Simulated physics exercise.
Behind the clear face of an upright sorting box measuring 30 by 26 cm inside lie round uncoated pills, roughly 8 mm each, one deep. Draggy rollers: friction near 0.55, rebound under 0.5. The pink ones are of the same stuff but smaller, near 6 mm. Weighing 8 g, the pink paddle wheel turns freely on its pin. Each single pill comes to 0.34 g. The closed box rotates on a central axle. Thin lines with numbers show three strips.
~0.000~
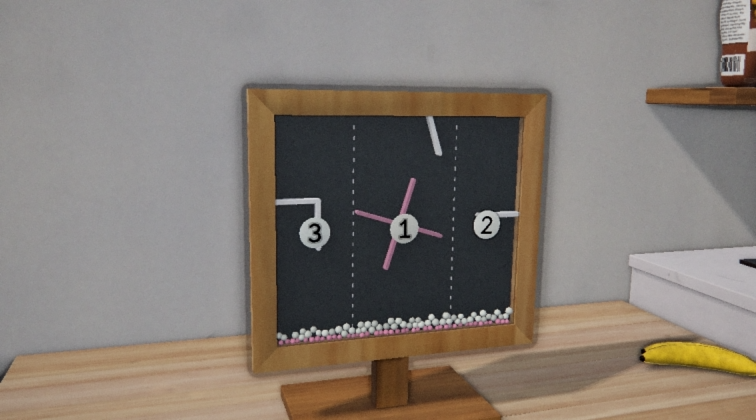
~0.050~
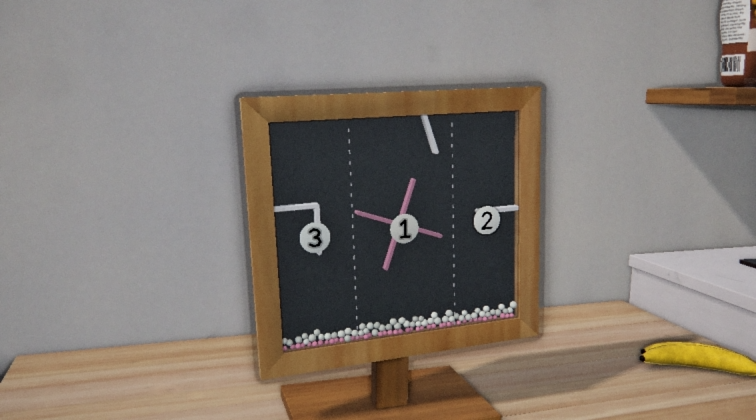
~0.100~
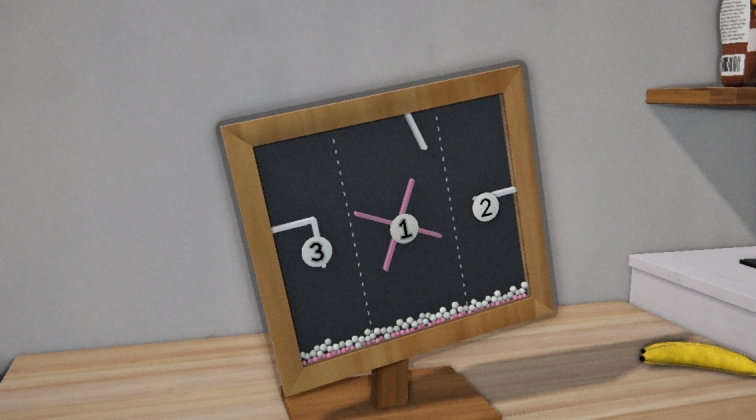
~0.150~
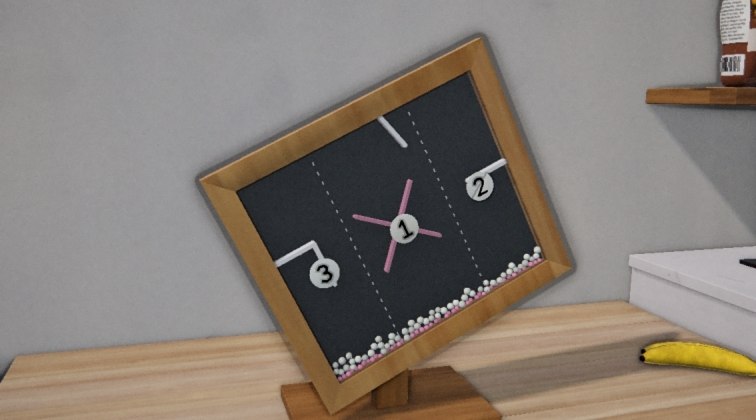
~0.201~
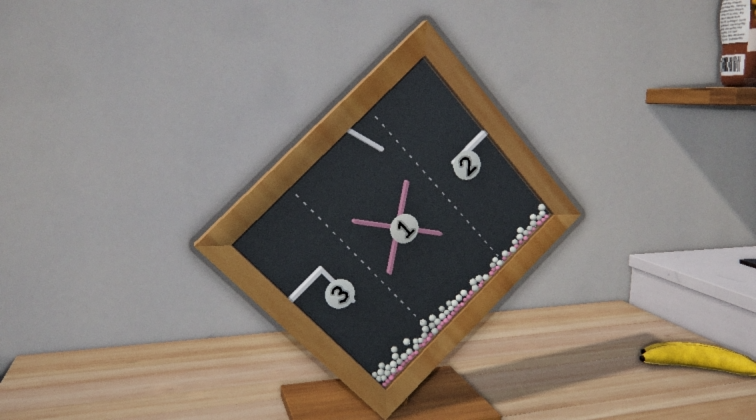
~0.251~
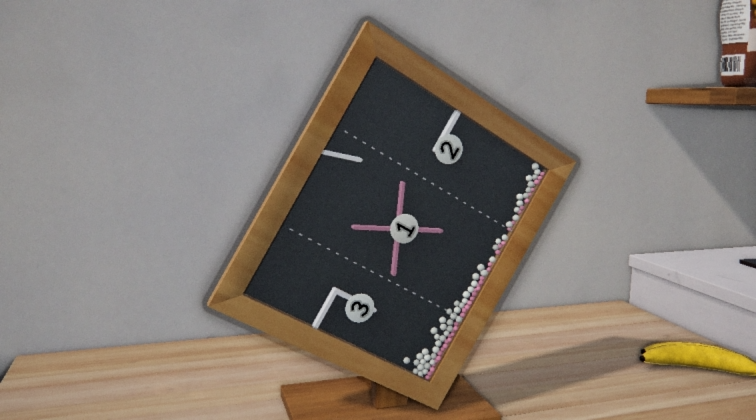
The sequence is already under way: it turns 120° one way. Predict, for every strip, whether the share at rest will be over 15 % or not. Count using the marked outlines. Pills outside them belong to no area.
Strip 1: Not over; strip 2: Not over; strip 3: Over.
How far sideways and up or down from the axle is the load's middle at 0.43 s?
Right: About 12 cm; below: About 1 cm.
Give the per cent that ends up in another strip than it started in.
75 %.
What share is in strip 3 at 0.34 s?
Roughly 50 %.
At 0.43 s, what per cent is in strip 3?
Share: Close to 55 percent.
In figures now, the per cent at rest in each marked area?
Final shares - strip 1: 0 %, strip 2: 0 %, strip 3: 100 %.
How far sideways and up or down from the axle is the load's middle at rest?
The middle sits around 6 cm right of it and 12 cm below it.
After 0.34 s, it stands 90° anticlockwise; the pills' middle is 12 cm right of and 4 cm below the centre; no. 1, 30 %, no. 2, 20 %, no. 3, 50 %.
After 0.43 s, it stands 114° anticlockwise; the pills' middle is 12 cm right of and 1 cm below the centre; no. 1, 35 %, no. 2, 10 %, no. 3, 55 %.
After 0.50 s, it stands 120° anticlockwise; the pills' middle is 11 cm right of and 2 cm below the centre; no. 1, 40 %, no. 2, 5 %, no. 3, 55 %.
All still by 3.2 s, it stands 120° anticlockwise; no. 1, 0 %, no. 2, 0 %, no. 3, 100 %.
